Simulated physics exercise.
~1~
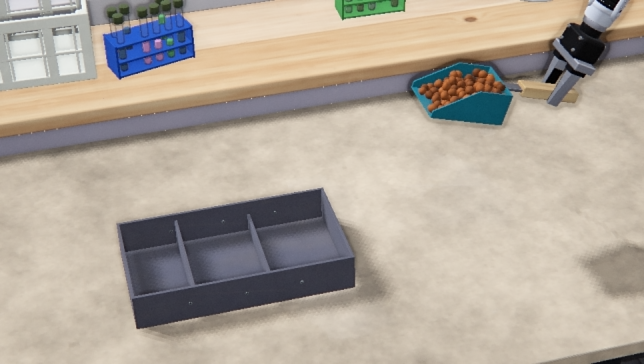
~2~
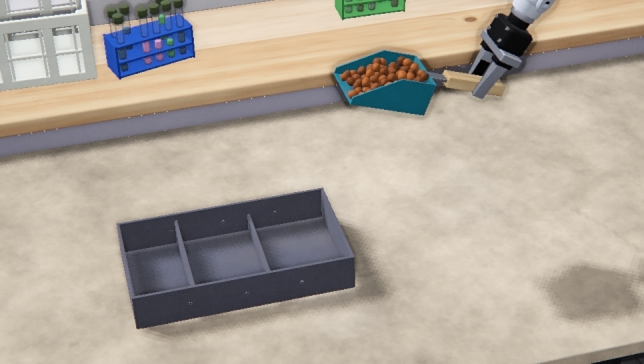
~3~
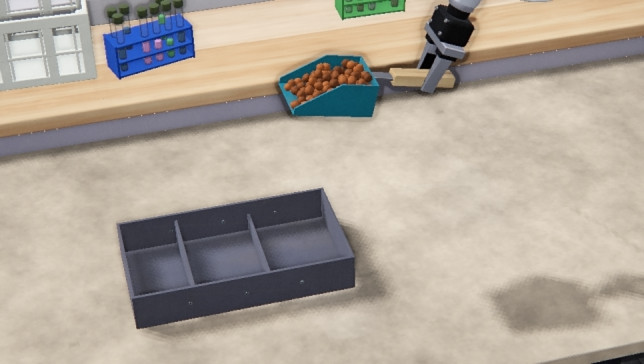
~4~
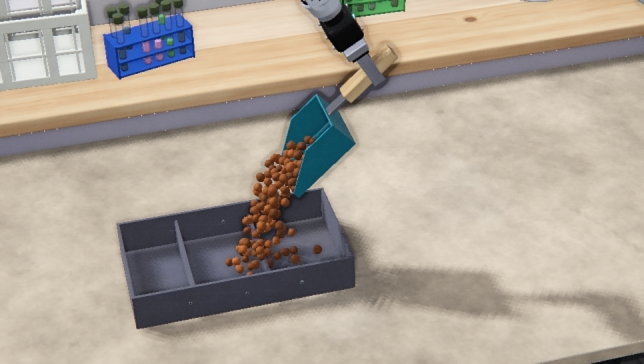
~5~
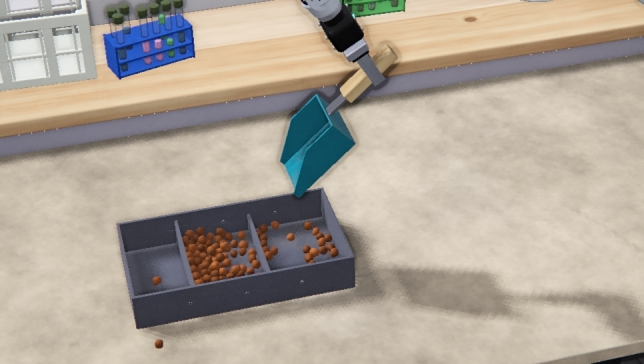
A robotic arm grips a teal scoop heaped with brown hazelnuts above a wooden ledge at the back of a pale, mottled surface. It carries the level scoop left in steps, past an empty dark grey box split into three parts. The arm then swings the scoop left and down toward the box and tips it steeply. The nuts pour over the lip in a thick stream into the box. At the end the scoop hangs empty and tilted, with most nuts in the middle part, a smaller group on the right, one on the left and one outside in front.
